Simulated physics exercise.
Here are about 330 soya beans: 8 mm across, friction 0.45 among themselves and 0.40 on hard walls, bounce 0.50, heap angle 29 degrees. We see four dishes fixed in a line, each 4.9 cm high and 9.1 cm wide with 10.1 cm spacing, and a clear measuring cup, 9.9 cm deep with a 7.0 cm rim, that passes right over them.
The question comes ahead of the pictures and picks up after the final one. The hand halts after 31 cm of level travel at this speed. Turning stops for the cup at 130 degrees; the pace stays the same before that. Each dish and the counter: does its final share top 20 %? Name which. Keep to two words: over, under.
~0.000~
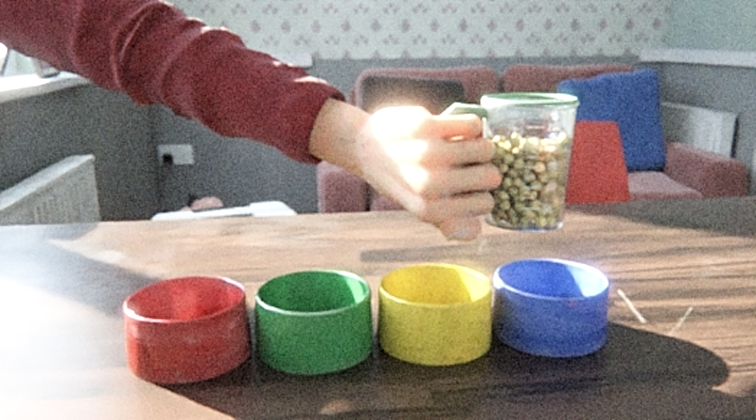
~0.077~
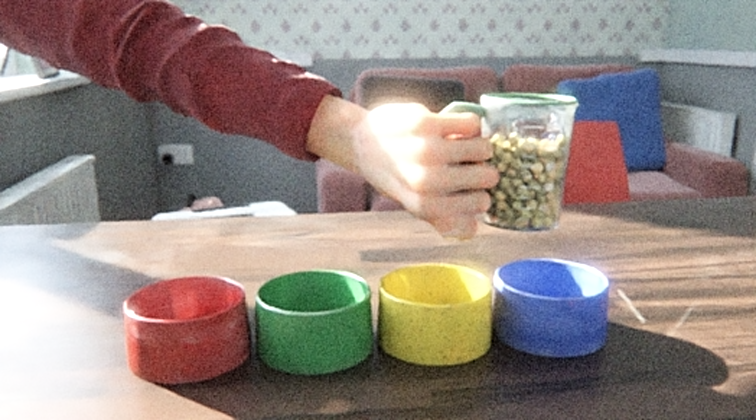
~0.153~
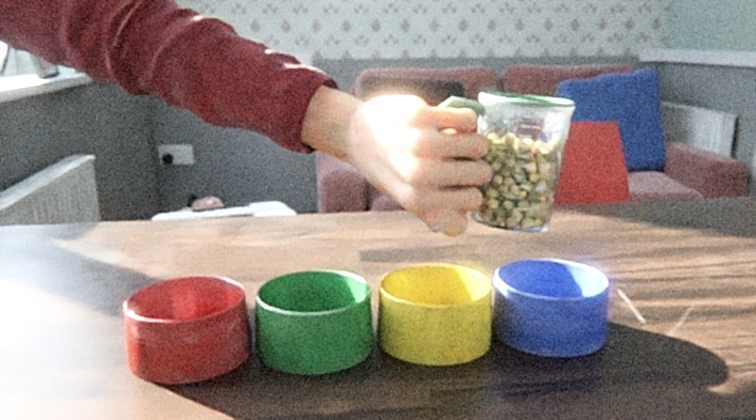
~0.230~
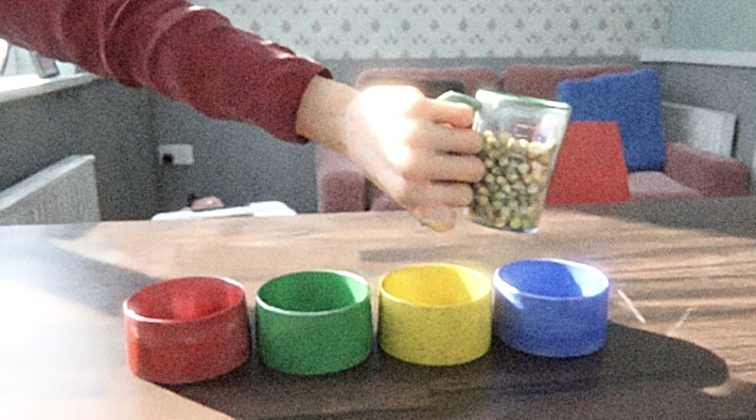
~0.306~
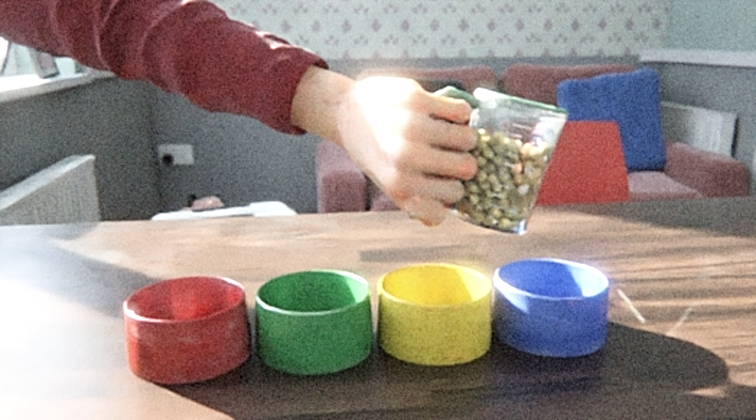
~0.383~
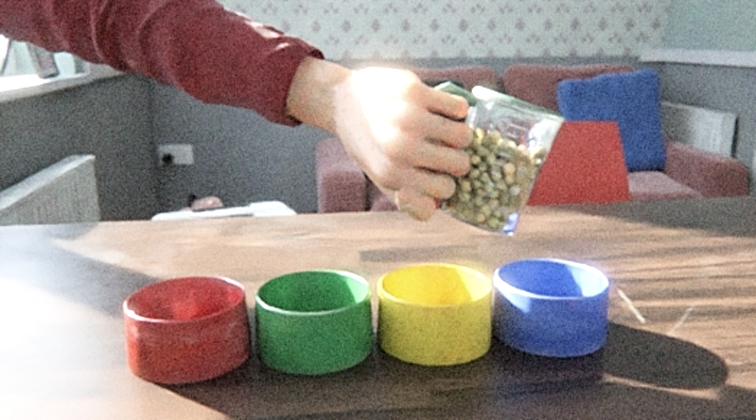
Red: Under, blue: Under, green: Under, yellow: Over, counter: Under.
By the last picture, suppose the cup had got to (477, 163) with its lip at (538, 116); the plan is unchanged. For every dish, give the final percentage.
Red 30, blue 0, green 70, yellow 0.
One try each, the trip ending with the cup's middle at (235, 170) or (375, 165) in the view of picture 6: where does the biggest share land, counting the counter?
First try: Yellow; second try: Yellow.
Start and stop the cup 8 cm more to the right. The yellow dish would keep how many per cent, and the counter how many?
Result - yellow 20 / counter 10.
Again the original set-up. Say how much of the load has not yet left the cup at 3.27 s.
Close to 0 in a hundred.
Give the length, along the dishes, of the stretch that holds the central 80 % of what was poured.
The stretch is around 6 cm long.
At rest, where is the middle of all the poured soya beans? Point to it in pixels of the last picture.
Look around (427, 314) in the last picture.
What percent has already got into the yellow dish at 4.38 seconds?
90 %.
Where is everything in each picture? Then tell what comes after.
In the first picture, cup at (526, 161), tilt 0 degrees, lip at (572, 99), moved 0.0 cm; middle of the pieces at (521, 174); blue dish at (551, 278); yellow dish at (435, 284); green dish at (313, 291); red dish at (186, 298).
In the second picture, cup at (524, 161), tilt 1 degrees, lip at (571, 100), moved 0.2 cm; middle of the pieces at (519, 174).
In the third picture, cup at (518, 162), tilt 5 degrees, lip at (569, 103), moved 0.7 cm; middle of the pieces at (512, 174).
In the fourth picture, cup at (511, 162), tilt 10 degrees, lip at (566, 107), moved 1.3 cm; middle of the pieces at (504, 174).
In the fifth picture, cup at (504, 162), tilt 14 degrees, lip at (562, 112), moved 1.8 cm; middle of the pieces at (496, 174).
In the sixth picture, cup at (497, 162), tilt 19 degrees, lip at (559, 116), moved 2.4 cm; middle of the pieces at (489, 174); blue dish at (551, 278); yellow dish at (435, 284); green dish at (313, 291); red dish at (186, 298). The cup turns about 60 degrees a second and travels 7 cm a second.
After 2.11 s, tilt 119 degrees; cup holds 40 %, yellow 55 %.
After 3.27 s, tilt 130 degrees; cup holds 0 %, yellow 90 %.
Then, at 4.38 s, tilt 130 degrees; cup holds 0 %, yellow 90 %.
By 4.7 s all is still; red 0 %, blue 0 %, green 0 %, yellow 90 %, counter 10 %.
